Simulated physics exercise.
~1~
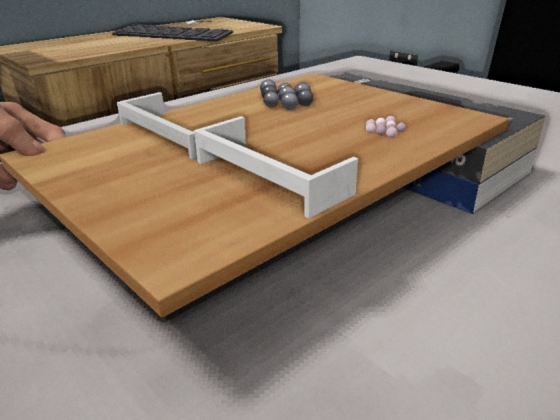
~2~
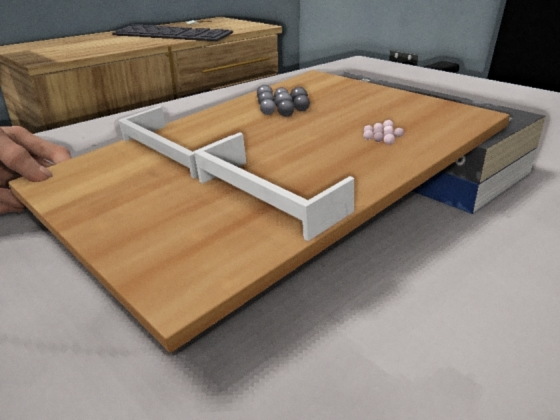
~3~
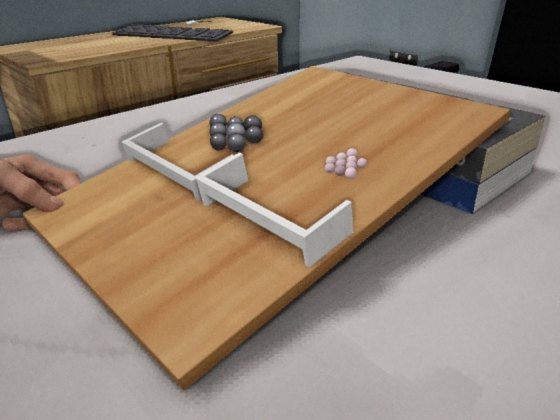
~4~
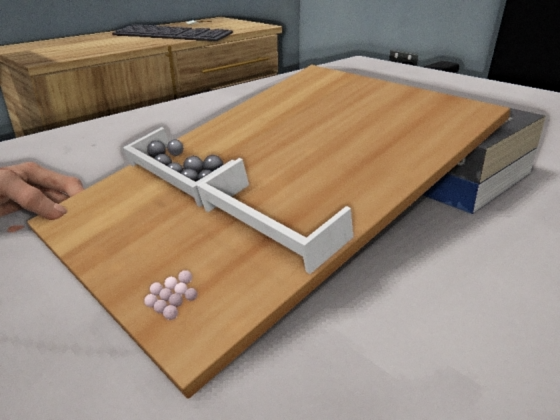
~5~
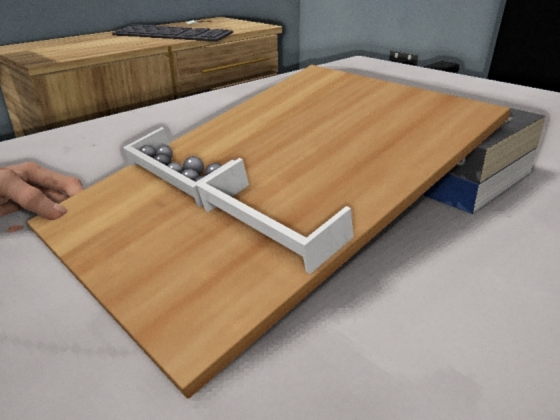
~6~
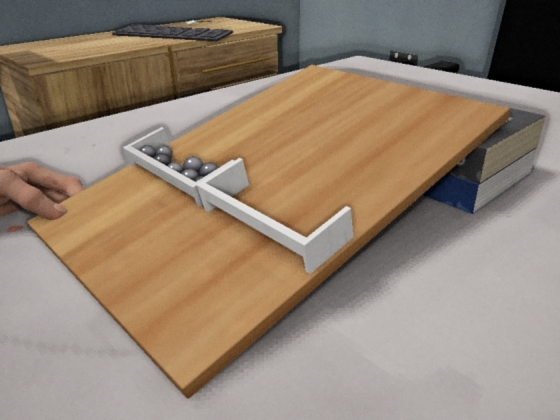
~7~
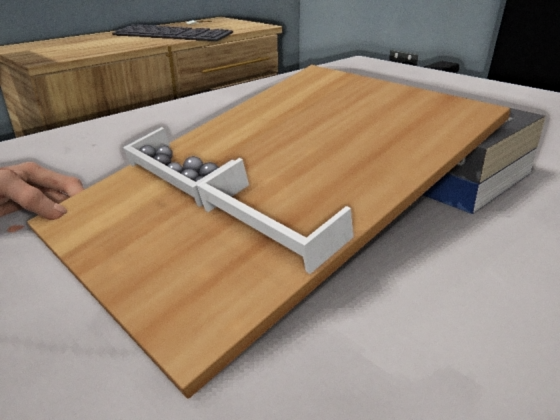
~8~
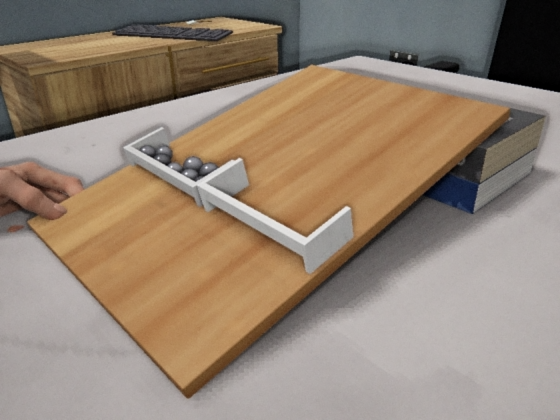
A wooden board propped on books tilts as a hand lowers its left end, and small pink balls and larger dark grey balls slide down it; the pink ones pass under the front white bar and out of view, while the grey ones stay gathered behind the back bar.
